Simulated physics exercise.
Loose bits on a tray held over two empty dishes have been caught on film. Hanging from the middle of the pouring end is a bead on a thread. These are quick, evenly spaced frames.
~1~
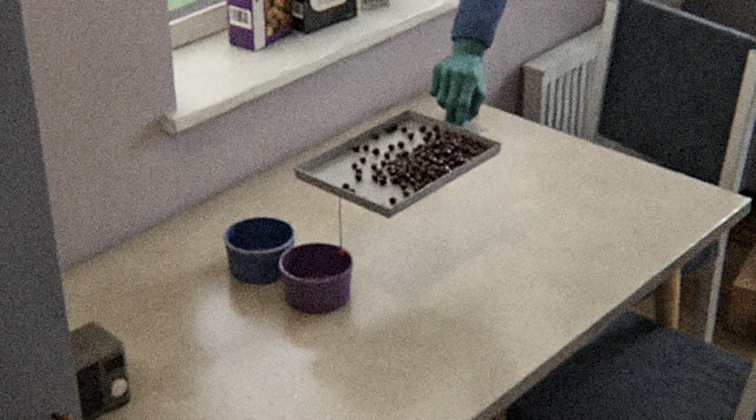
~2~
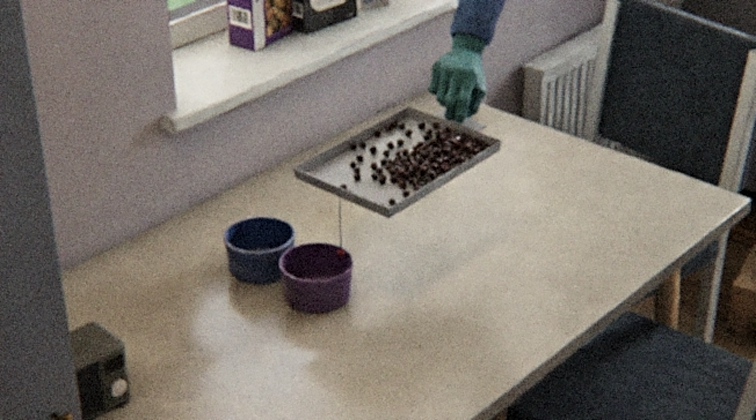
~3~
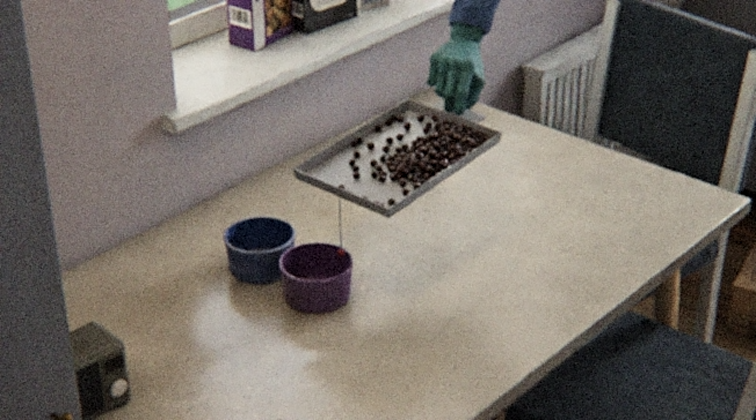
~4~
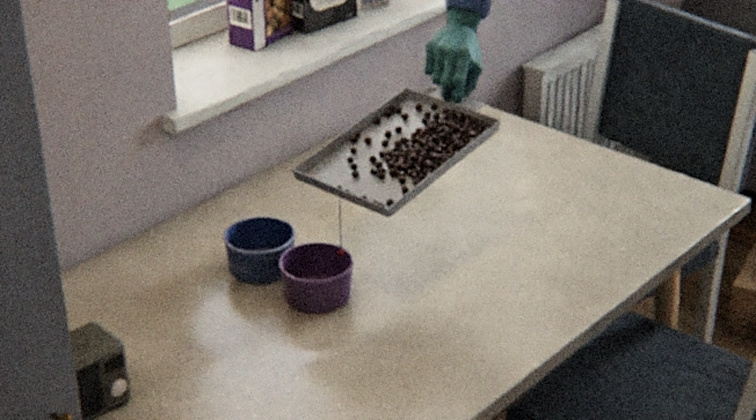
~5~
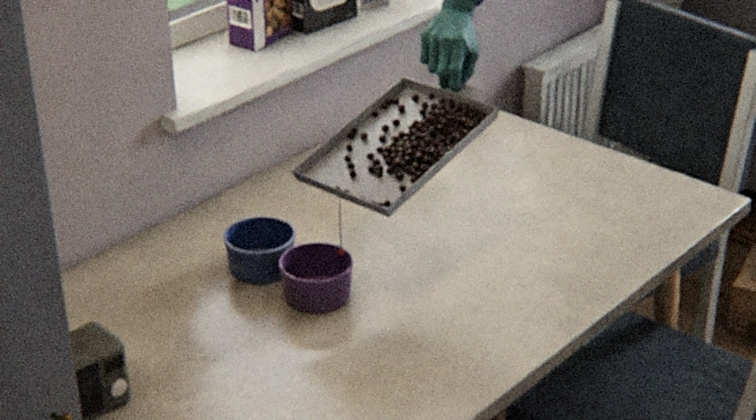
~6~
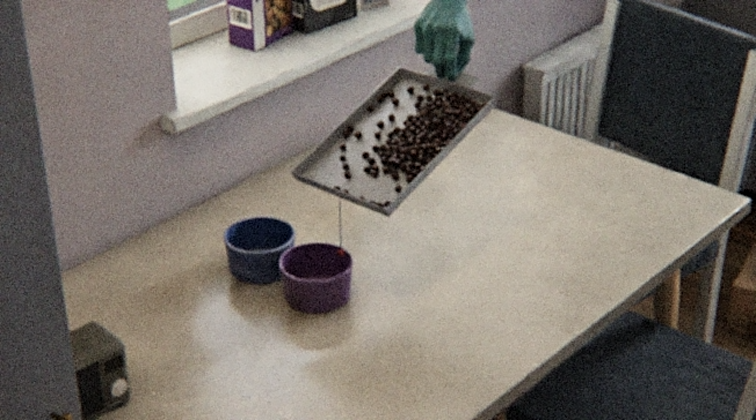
The clip shows a gloved hand raising the far end of a gray tray of dark chocolate balls above a table with blue and purple dishes, the tray tilting gradually before the balls begin shifting slightly toward its lower end.
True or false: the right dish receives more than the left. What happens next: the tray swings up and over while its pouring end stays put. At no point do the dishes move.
True.
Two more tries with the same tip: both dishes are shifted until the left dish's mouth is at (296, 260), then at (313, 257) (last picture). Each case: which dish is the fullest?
With the dishes at the first place it's the left-side dish, and at the second it's the left-side dish.
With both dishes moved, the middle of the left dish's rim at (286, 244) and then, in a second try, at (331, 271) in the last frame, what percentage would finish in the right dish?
Roughly 30 % and 0 %.
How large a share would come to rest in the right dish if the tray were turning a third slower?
About 40 %.
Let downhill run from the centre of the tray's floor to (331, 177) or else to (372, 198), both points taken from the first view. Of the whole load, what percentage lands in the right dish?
In order, 40 in a hundred and 10 in a hundred.
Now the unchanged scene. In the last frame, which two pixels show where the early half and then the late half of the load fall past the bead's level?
Points: About (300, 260), then about (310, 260).
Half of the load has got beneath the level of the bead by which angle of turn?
I'd say it is tilted about 100°.
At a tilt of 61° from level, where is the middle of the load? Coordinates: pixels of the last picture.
In the last view, the load is centred near (334, 183).
Soon after the last picture, tray tipped steeply; most on the tray; a stray few in the left dish; a stray few outside both; about a quarter in the air.
A little later, tray tipped right over; about a quarter on the tray; about a quarter in the right dish; a stray few in the left dish; about a quarter outside both; about a quarter in the air.
Later still, tray tipped past a quarter turn; about half in the right dish; a stray few in the left dish; about half outside both.
By the end, tray tipped past a quarter turn; about half in the right dish; a stray few in the left dish; about half outside both.
